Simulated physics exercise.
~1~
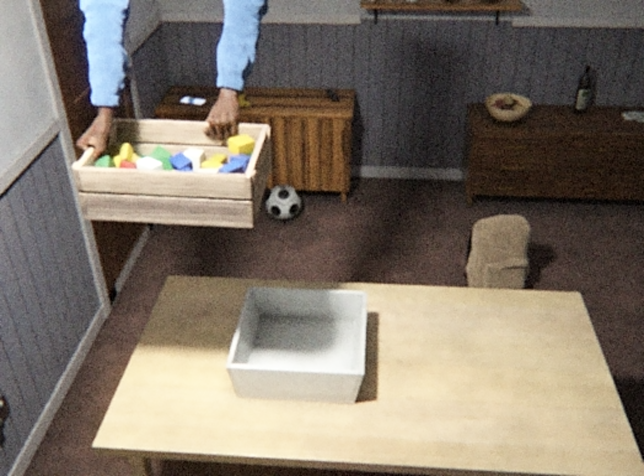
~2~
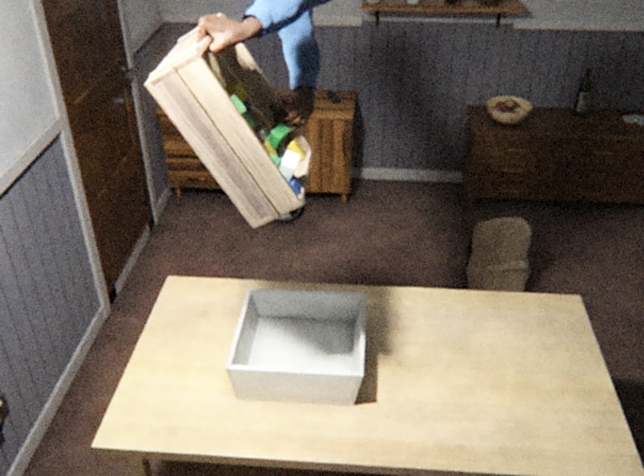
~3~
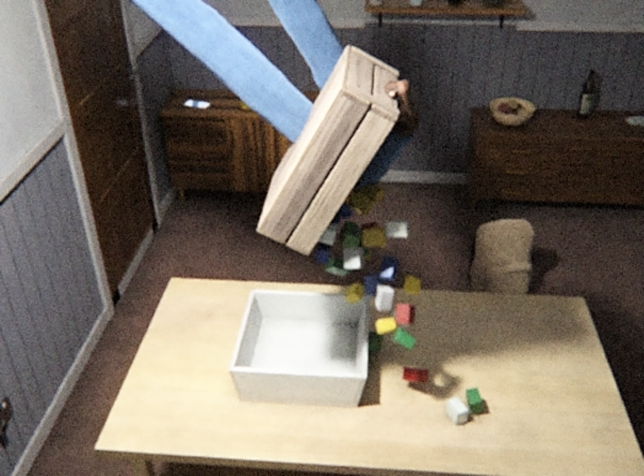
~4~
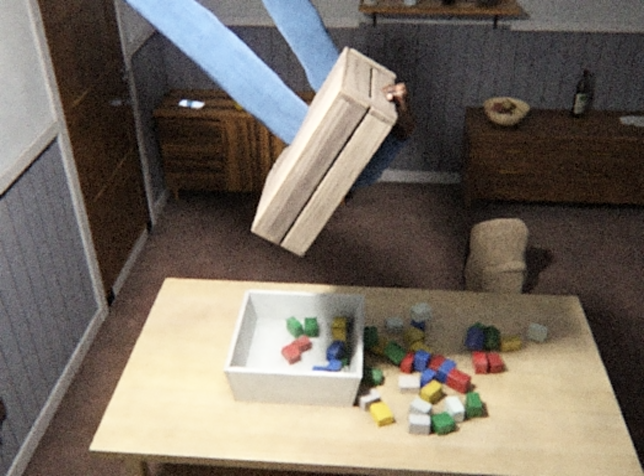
The footage shows a pair of blue-sleeved arms tipping a wooden tote of colourful toy bricks above a white tub on a table, until the bricks tumble out, some landing in the tub but most scattering across the tabletop to its right as the tote stays tilted overhead.
